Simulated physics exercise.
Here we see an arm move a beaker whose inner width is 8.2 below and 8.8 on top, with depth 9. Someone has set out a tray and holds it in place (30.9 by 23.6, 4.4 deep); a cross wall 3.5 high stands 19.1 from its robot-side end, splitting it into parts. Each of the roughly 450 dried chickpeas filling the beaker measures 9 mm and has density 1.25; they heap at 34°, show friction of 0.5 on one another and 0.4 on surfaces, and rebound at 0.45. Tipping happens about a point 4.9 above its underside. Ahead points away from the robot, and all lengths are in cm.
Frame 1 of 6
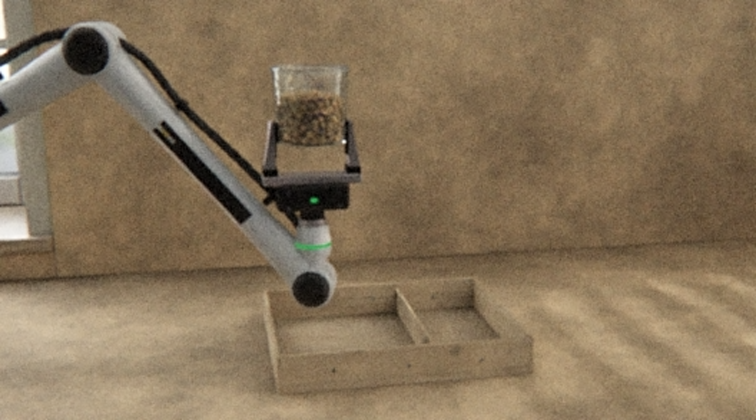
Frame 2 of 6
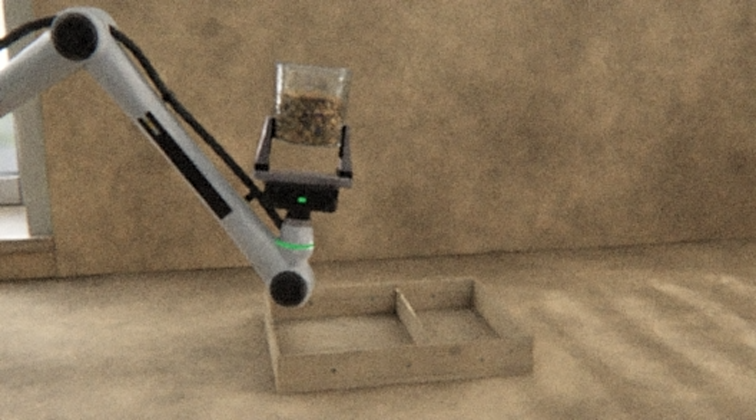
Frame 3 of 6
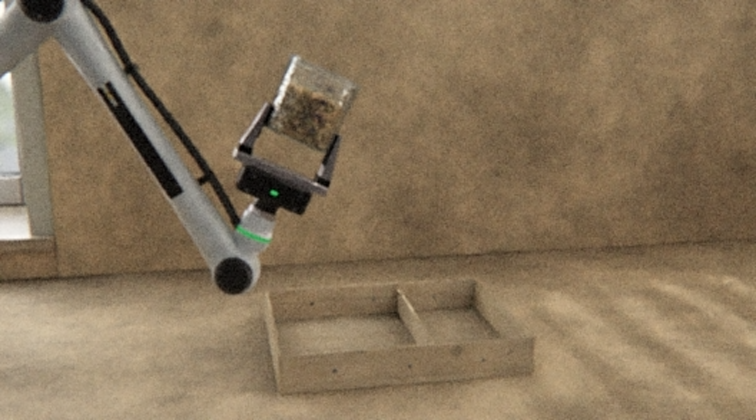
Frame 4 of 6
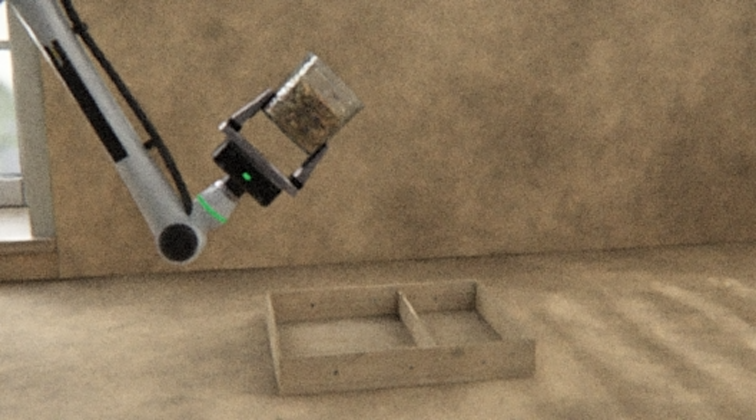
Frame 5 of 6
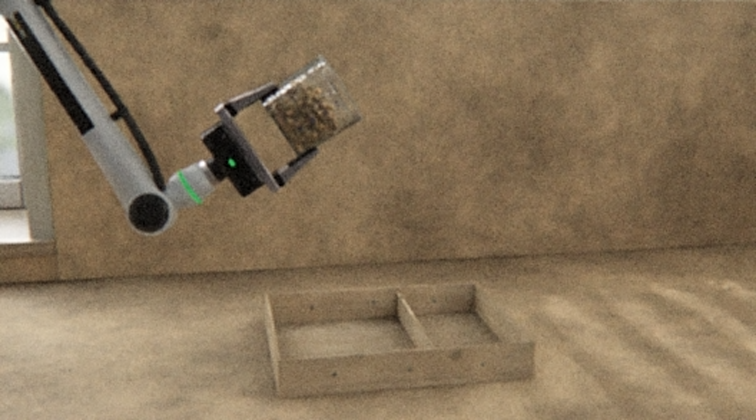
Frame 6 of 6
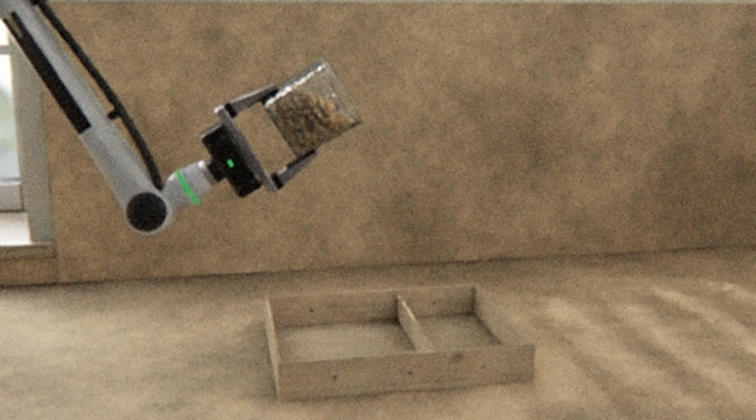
A robot arm grips a clear beaker partly filled with small brownish pieces, held upright above a divided tray. The arm's wrist swings left and upward while the gripper rotates, tilting the beaker steadily to the right. The tilting slows to almost nothing, with the pieces still inside and the tray empty below.
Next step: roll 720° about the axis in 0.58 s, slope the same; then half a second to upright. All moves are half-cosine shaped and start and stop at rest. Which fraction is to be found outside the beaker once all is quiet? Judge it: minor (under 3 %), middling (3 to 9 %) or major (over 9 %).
Judged minor.
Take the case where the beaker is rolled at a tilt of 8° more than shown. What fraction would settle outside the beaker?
Roughly 5 per cent then.
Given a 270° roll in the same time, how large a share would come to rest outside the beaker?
Around 0 %.
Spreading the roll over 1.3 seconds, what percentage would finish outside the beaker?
I'd expect approximately 0 per cent then.
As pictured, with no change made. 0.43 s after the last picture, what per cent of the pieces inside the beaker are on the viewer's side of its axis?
Close to 50 % of them.
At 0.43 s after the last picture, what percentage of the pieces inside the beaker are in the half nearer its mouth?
Mouth-half fraction: Approx. 30 %.
Then, 0.43 s after the last picture, tipped 59°, highest piece 38 above the table; 444 in the beaker, 1 in the robot-side part, 3 in flight or on a rim.
Then, 0.86 s after the last picture, tipped 23°, highest piece 35 above the table; 443 in the beaker, 4 in the robot-side part, 1 in the far-side part.
Then, 1.28 s after the last picture, upright, highest piece 36 above the table; 443 in the beaker, 4 in the robot-side part, 1 in the far-side part.
Then, 1.98 s after the last picture, upright, highest piece 36 above the table; 443 in the beaker, 4 in the robot-side part, 1 in the far-side part.
Final count, 443 in the beaker, 4 in the robot-side part, 1 in the far-side part. That is 1 % outside the beaker.
